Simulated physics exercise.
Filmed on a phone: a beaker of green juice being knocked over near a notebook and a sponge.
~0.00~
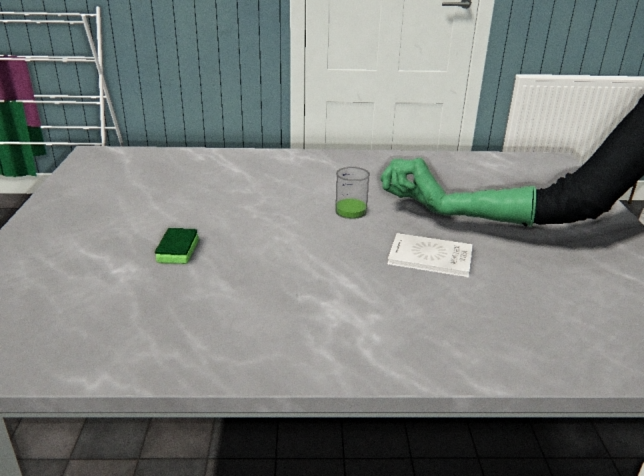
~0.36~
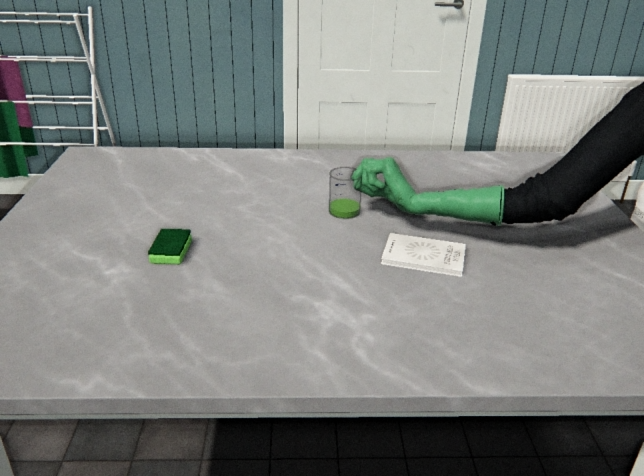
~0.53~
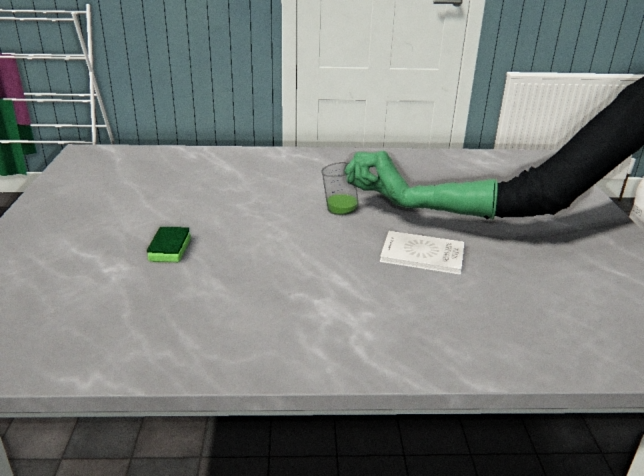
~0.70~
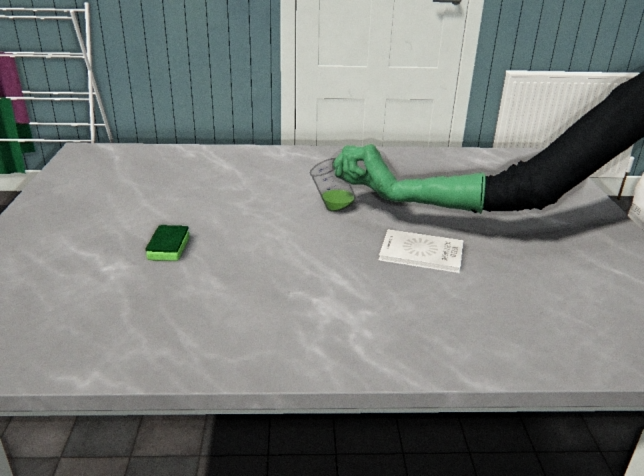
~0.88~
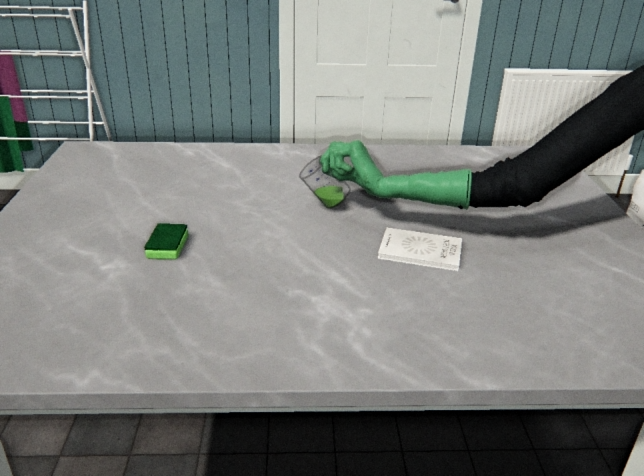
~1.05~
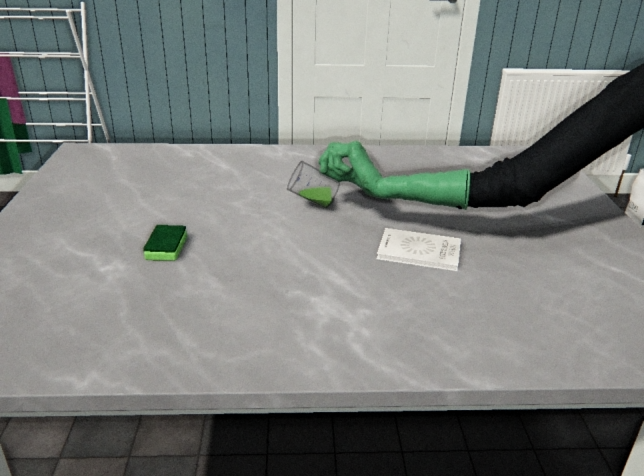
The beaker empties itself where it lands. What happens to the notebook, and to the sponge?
The notebook remains untouched and the sponge remains untouched.
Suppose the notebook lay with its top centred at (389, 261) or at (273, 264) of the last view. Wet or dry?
At the first place it stays dry, at the second it stays dry.
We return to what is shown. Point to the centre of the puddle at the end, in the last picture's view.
Roughly at (204, 205).
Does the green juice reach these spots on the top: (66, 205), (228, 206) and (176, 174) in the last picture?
In turn: Dry, wet, clear of it.
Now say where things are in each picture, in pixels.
In the first picture, it stands upright; beaker (352, 192) nearly empty; notebook (431, 251); sponge (177, 240).
The second picture shows the hand pushes it; beaker nearly empty, surface at (345, 206).
The third picture shows the hand pushes it; beaker (341, 188) nearly empty; sponge (168, 238).
The fourth picture shows the hand pushes it; beaker (333, 184) tipped 25°; notebook (422, 247).
The fifth picture shows the hand pushes it; beaker (325, 182) tipped 40°.
In the sixth picture, it is falling; beaker (313, 185) tipped 60°; notebook (420, 246); sponge (165, 236).
After 1.6 s, the puddle covers about as much as a saucer; the notebook is dry; the sponge is dry.
After 2.3 s, the puddle covers about as much as a plate; the notebook is dry; the sponge is dry.
After 3.6 s, the puddle covers about as much as a plate; the notebook is dry; the sponge is dry.
